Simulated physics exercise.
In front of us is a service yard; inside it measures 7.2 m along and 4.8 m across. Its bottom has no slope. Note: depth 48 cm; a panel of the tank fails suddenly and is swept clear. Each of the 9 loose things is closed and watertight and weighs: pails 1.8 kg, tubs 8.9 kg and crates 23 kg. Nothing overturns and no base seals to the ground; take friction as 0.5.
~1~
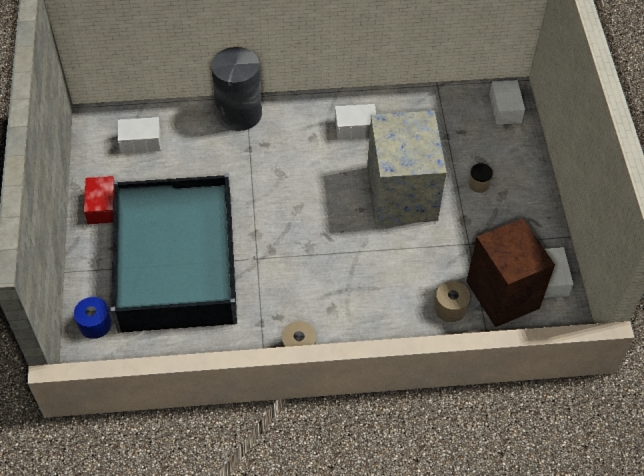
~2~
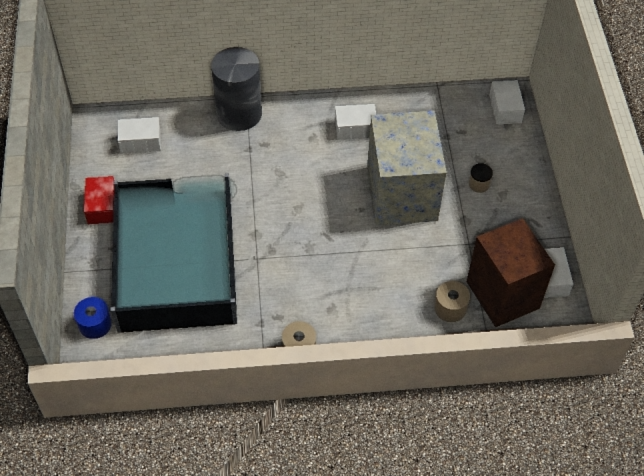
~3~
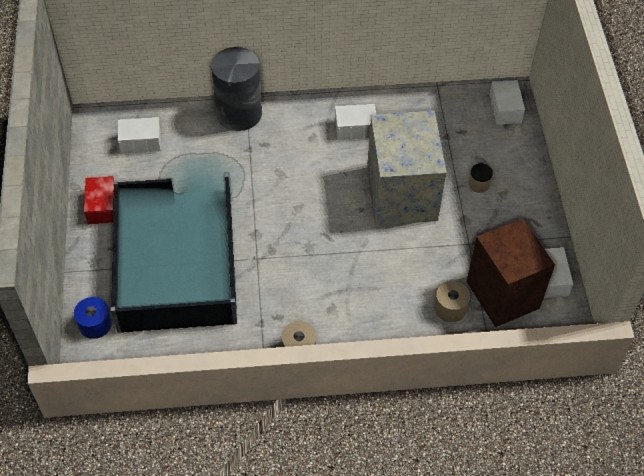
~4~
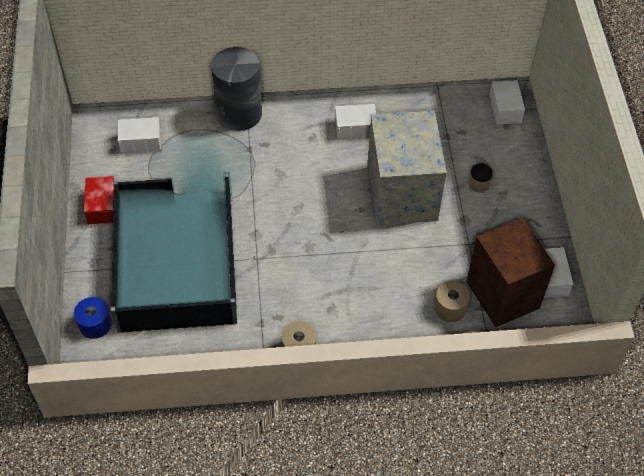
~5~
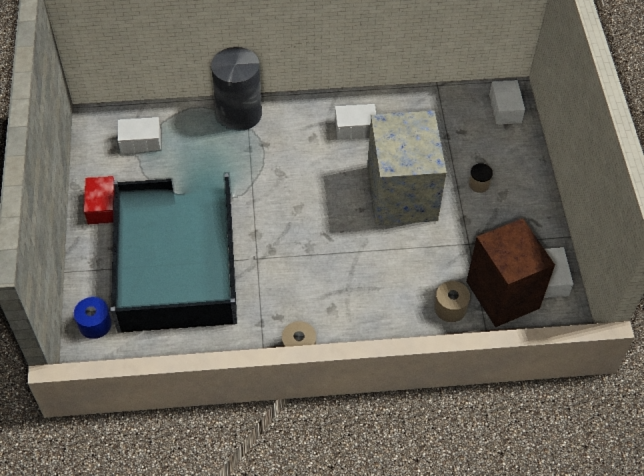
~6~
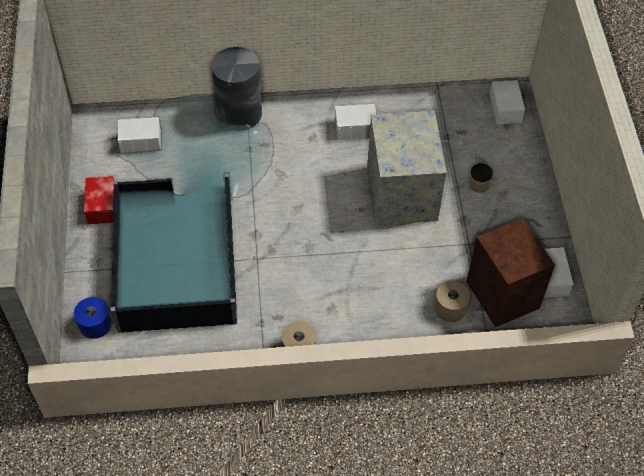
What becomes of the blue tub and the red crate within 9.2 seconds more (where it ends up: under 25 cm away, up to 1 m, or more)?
In the end the blue tub is pushed well away; the red crate is pushed well away.
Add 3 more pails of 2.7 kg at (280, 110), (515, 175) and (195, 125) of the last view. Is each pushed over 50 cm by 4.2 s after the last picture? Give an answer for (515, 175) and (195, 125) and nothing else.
Lab note - in order: Below threshold / above threshold.
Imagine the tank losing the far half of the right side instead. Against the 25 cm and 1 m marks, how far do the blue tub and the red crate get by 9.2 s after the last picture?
The blue tub hardly moves, the red crate hardly moves.
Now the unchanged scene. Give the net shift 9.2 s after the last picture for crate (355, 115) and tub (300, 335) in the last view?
First 0 cm, then 50 cm.
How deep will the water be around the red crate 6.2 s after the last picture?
About 8 cm.
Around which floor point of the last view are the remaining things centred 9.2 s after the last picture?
(366, 241).
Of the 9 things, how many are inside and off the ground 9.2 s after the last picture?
Tally: 0 of them.
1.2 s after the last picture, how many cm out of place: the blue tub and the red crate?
By then roughly 0 cm and 0 cm, respectively.
Then, 1.2 s after the last picture the blue tub is near (91, 312), 0.0 m from its start, aground; the red crate is near (99, 194), 0.0 m from its start, aground; 0 afloat.
Then, 3.8 s after the last picture the blue tub is near (88, 320), 0.1 m from its start, aground; the red crate is near (97, 225), 0.5 m from its start, aground; 0 afloat.
Then, 6.2 s after the last picture the blue tub is near (171, 335), 1.1 m from its start, aground; the red crate is near (95, 326), 2.2 m from its start, aground; 0 afloat.
Then, 9.2 s after the last picture the blue tub is near (290, 306), 2.6 m from its start, aground; the red crate is near (183, 337), 2.7 m from its start, aground; 0 afloat.
